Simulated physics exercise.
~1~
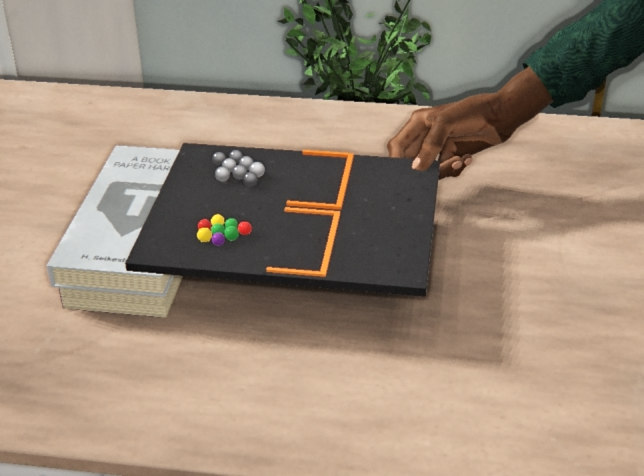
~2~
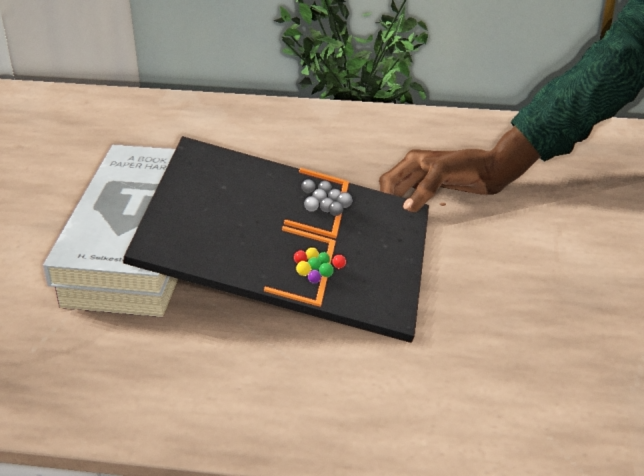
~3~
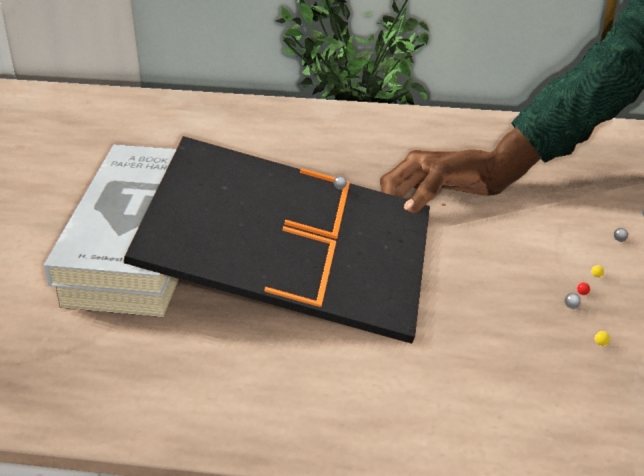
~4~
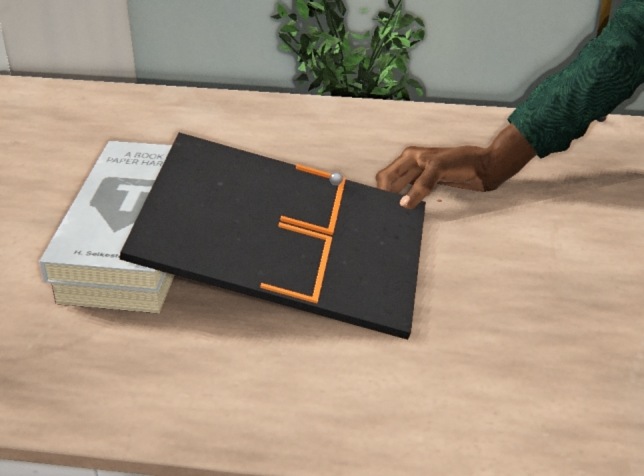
A hand lowers the black board's right end, and nearly all the balls roll past the orange strips.
